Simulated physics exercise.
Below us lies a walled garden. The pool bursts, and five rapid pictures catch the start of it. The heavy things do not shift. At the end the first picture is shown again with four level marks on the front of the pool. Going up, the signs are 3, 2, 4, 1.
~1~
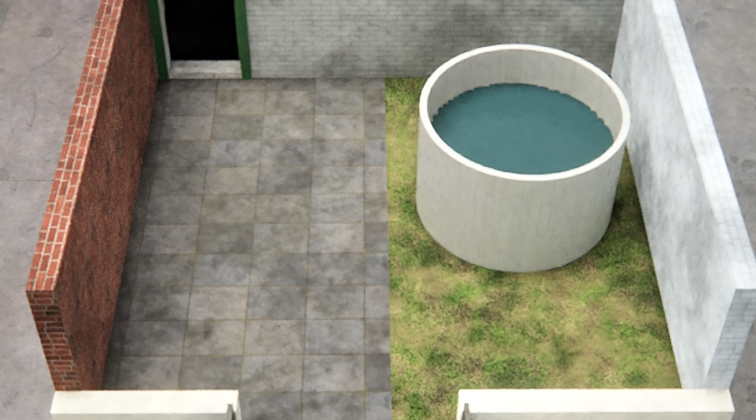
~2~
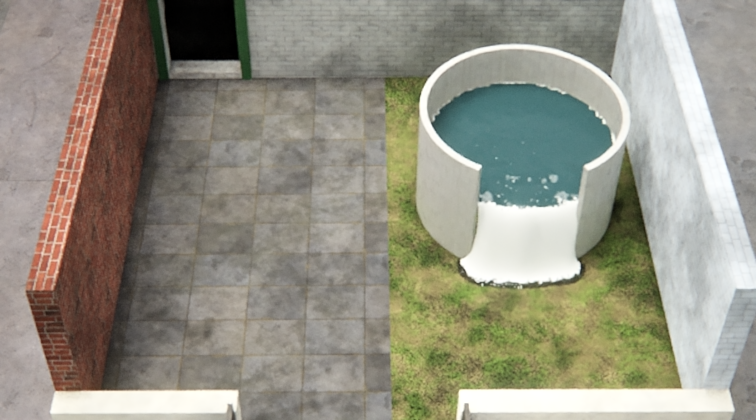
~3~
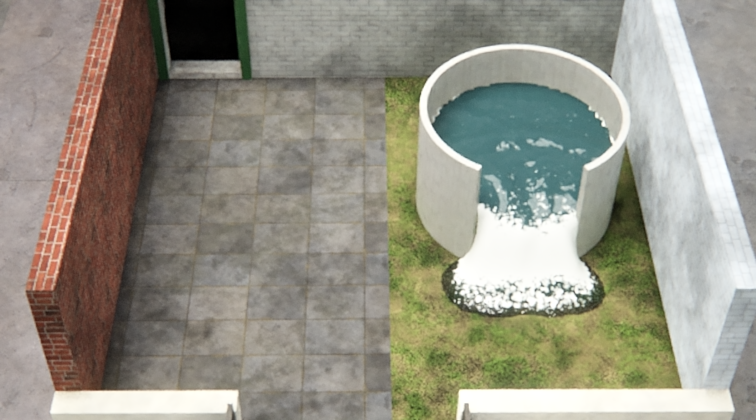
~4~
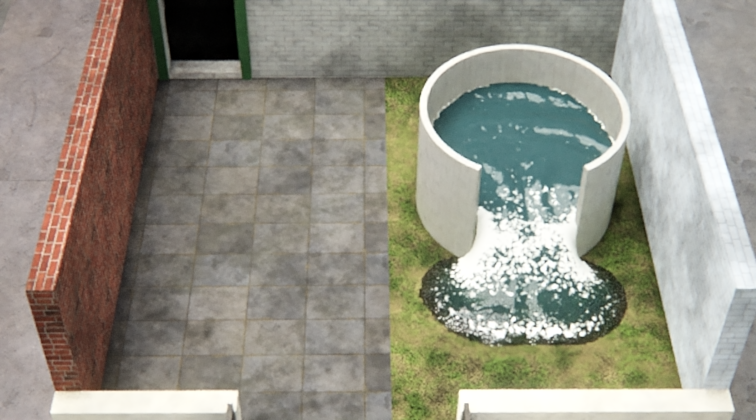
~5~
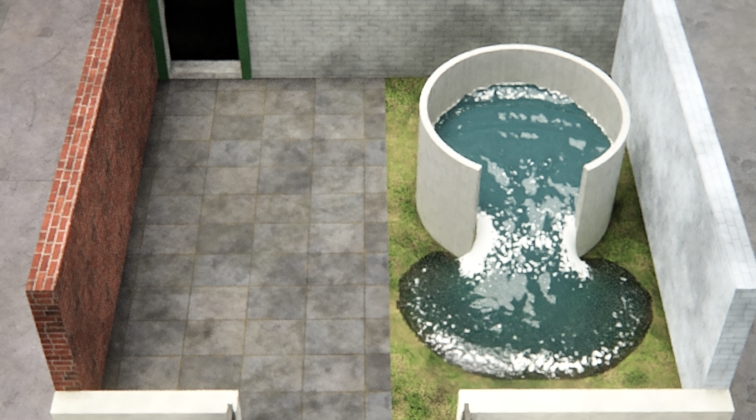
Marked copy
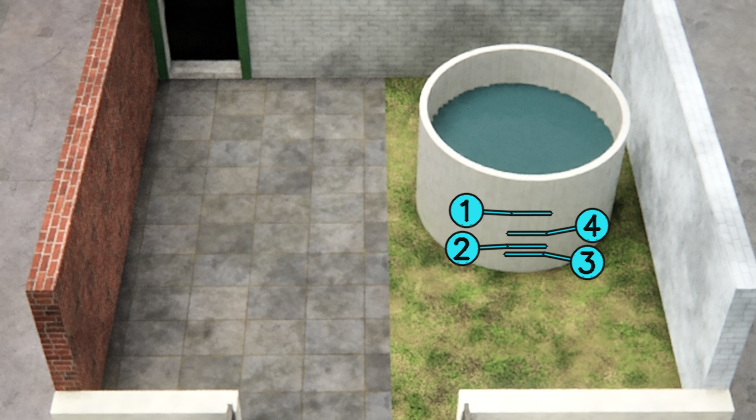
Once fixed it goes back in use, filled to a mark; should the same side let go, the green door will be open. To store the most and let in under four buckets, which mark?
1 will do.
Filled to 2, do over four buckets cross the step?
No.
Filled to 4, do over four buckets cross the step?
No, not at all.
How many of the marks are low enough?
All of the four.
On the marked copy, 1 at (530, 213); 2 at (526, 246); 3 at (524, 254); 4 at (527, 233); from the bottom up 3, 2, 4, 1.
If 1 is chosen, a splash gets over, under a bucket.
If 2 is chosen, nothing gets over.
If 3 is chosen, nothing gets over.
If 4 is chosen, nothing gets over.
